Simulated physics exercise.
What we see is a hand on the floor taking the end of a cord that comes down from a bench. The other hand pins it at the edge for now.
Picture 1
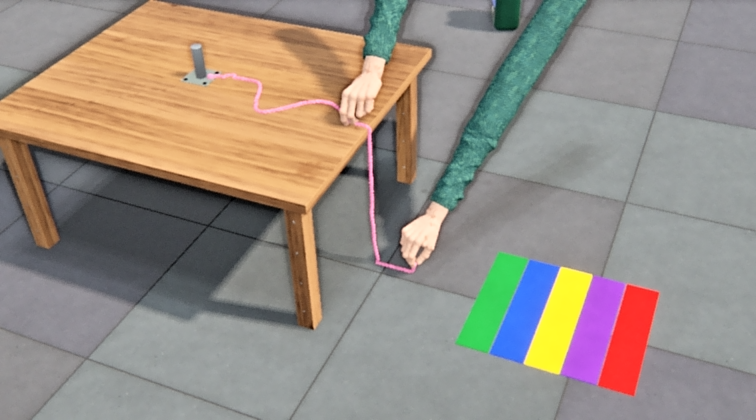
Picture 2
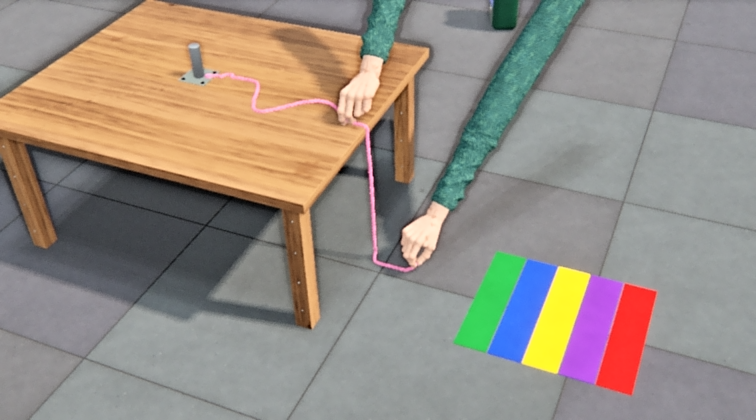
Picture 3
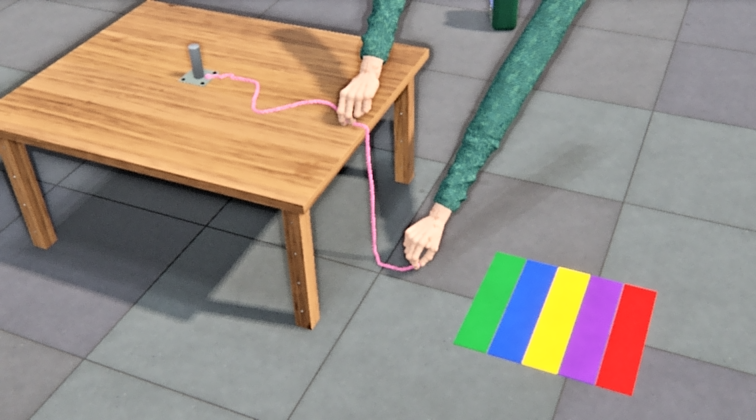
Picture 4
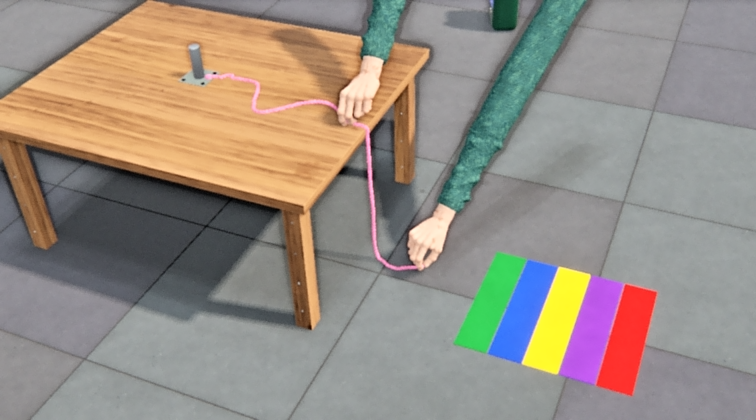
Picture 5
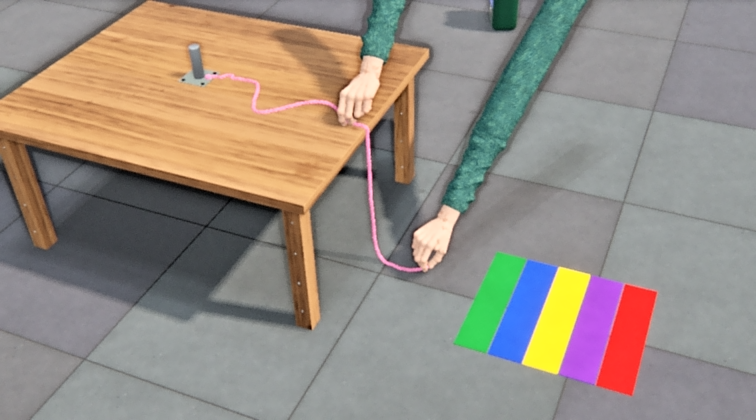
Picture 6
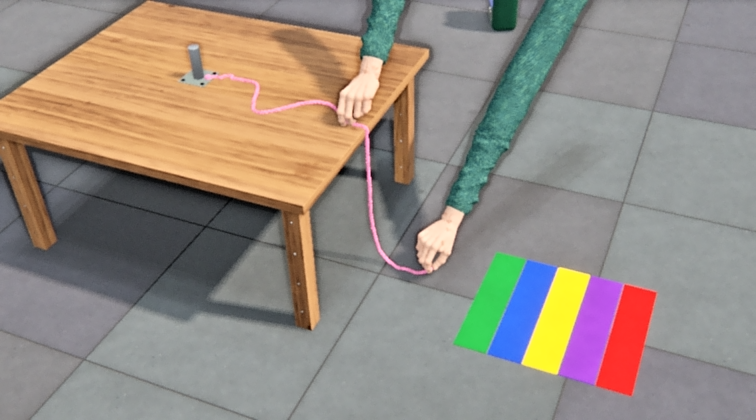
A hand in a green knitted sleeve, low over a grey tiled floor, slowly draws the end of a pink cord a short way to the right, seen from above at an angle by a still camera. The cord runs from a small grey post on a wooden table at left to the edge, where another hand pins it, while green, blue, yellow, purple and red stripes lie at lower right. The hanging length bends from a sharp corner near the floor into a smoother curve.
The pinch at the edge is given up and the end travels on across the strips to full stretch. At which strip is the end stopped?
The end stops over the purple strip.
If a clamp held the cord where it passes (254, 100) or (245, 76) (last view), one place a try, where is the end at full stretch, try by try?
Try by try, around (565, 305) and (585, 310).
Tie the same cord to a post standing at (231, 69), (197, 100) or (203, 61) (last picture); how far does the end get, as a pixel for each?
The places are (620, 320), (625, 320) and (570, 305).
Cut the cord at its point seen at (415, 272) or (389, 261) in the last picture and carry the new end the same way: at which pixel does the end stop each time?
Try by try, around (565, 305) and (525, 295).
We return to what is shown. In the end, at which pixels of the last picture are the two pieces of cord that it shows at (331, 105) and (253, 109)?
The first at (372, 130), the second at (298, 105).
Soon after, end near (524, 293); over blue.
Then, end near (570, 305); over yellow.
At full stretch, end near (597, 312); over purple. It gets as far as the purple strip.
